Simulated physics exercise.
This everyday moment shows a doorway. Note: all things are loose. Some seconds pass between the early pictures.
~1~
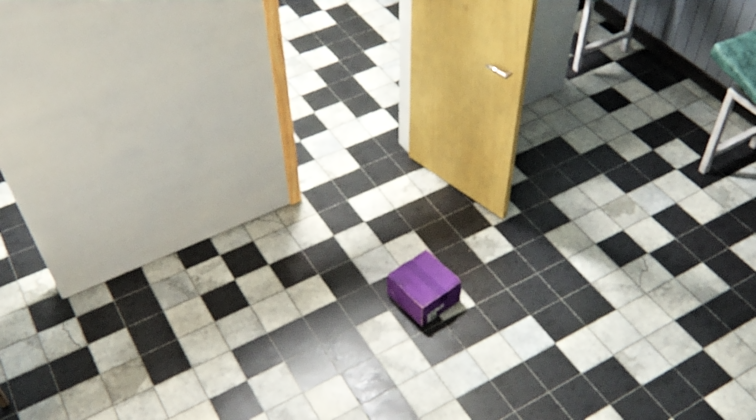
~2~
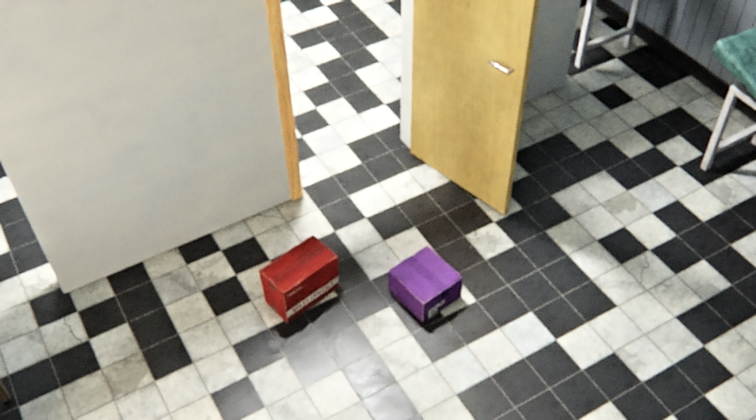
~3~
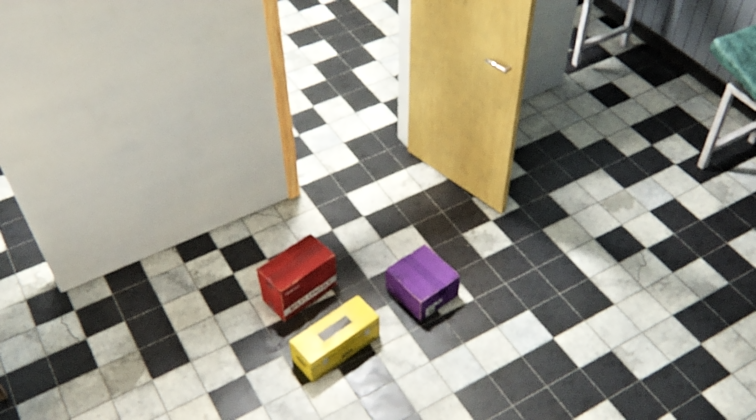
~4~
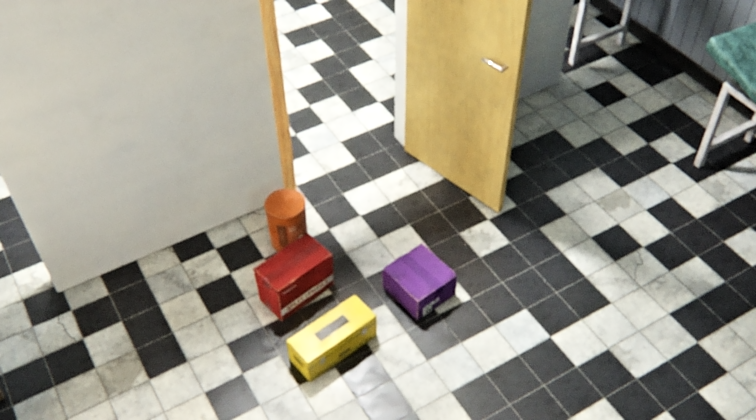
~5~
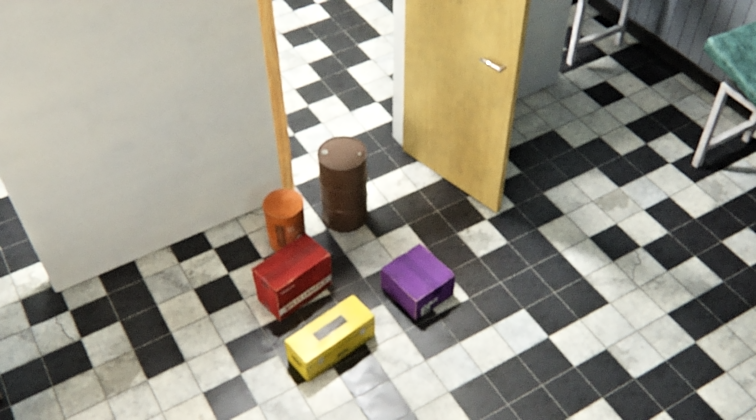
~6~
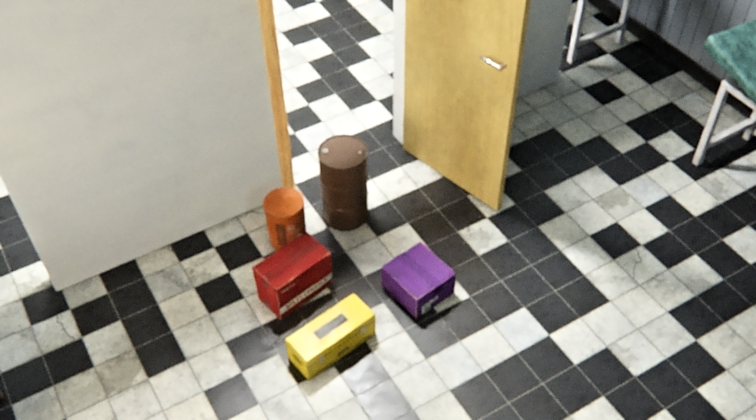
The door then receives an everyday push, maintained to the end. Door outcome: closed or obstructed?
My guess is that the door will leave the doorway partly open.
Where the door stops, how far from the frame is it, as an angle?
Around 40 degrees.
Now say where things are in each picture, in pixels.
Door wide open and still, in the first picture.
Door wide open and still; purple parcel (425, 284), in the second picture.
Door wide open and still; red box (298, 277); yellow toolbox (336, 338), in the third picture.
Door wide open and still; purple parcel (419, 281); orange pail (287, 222), in the fourth picture.
Door wide open and still; red box (293, 277); yellow toolbox (331, 338), in the fifth picture.
Door wide open and still; brown drum (344, 184); purple parcel (418, 280), in the sixth picture.
Then, 0.80 s past the last view, door at 89°.
Then, 1.40 s past the last view, door at 68°.
Then, 2.00 s past the last view, door at 46°.
Finally, door at 39°; all 5 still in place. Final places as the last picture's camera would see them, brown drum near (342, 183).
